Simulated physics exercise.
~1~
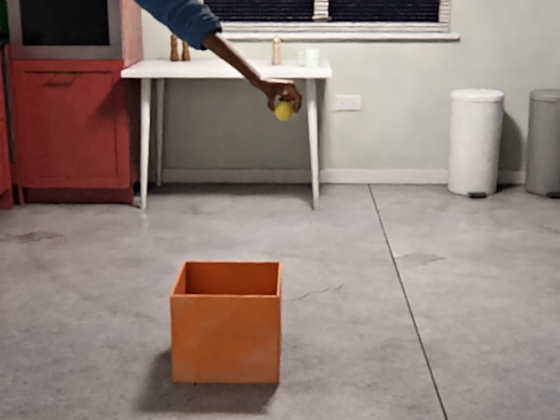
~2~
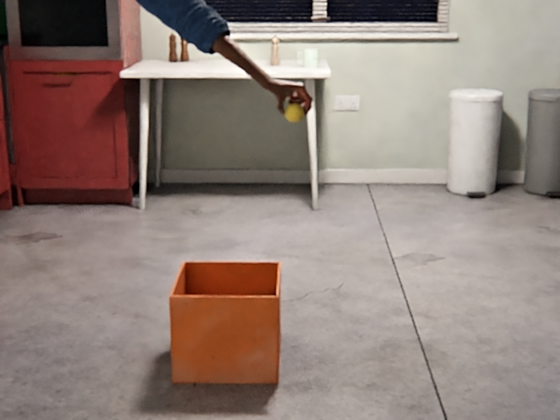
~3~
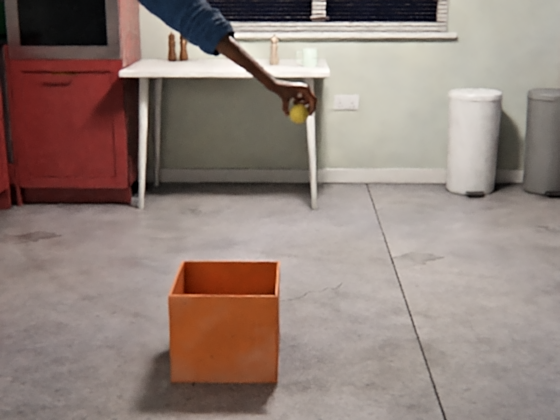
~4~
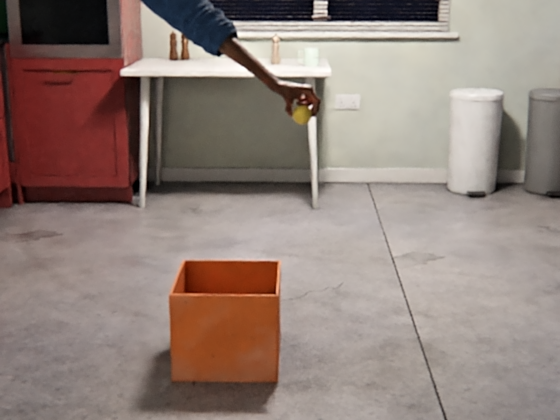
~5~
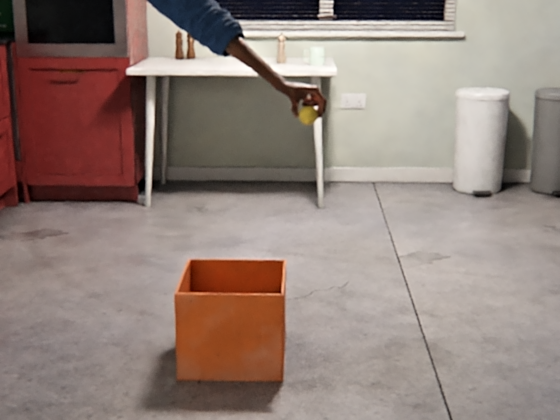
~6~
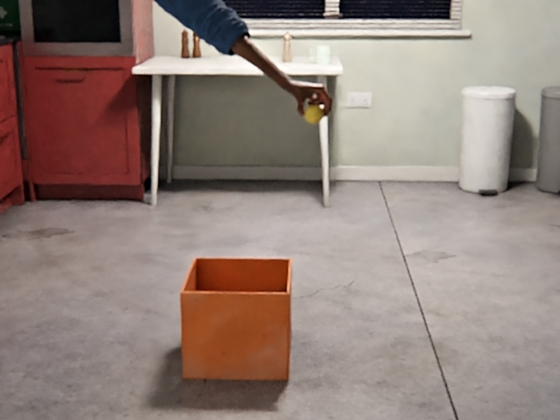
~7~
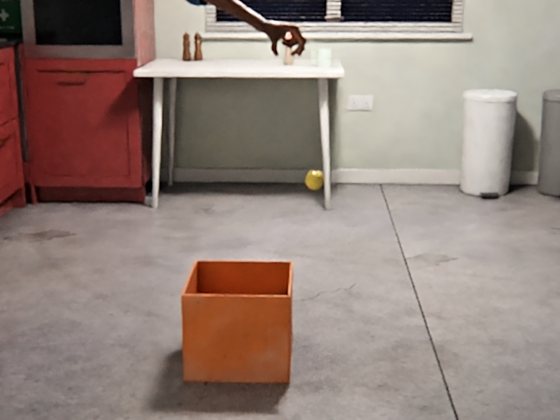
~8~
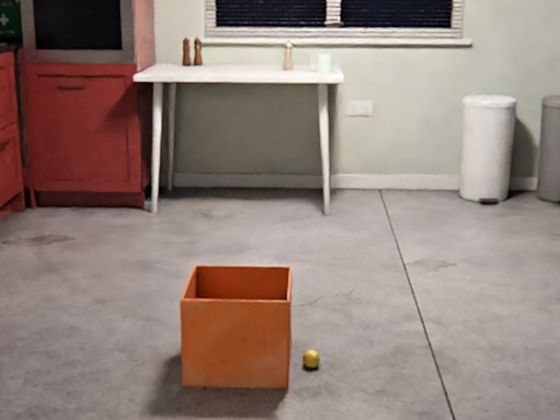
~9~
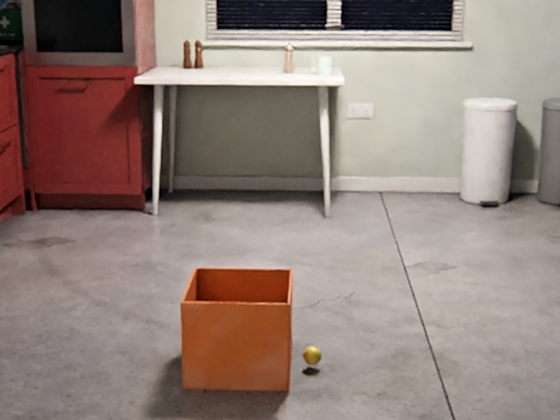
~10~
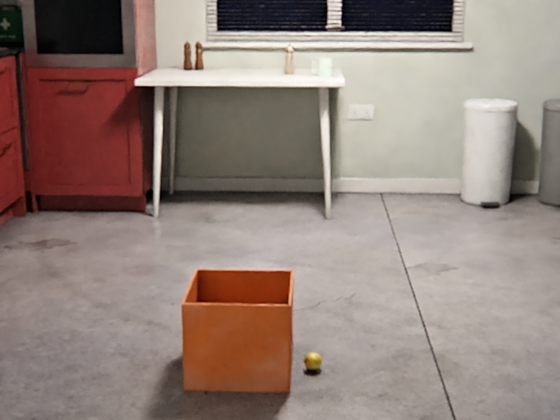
An arm in a blue sleeve held a small yellow lemon in the air, drifting slightly right, then let go and drew back. The lemon fell past the open orange box, bounced slightly on the grey floor and ended up just to its right.
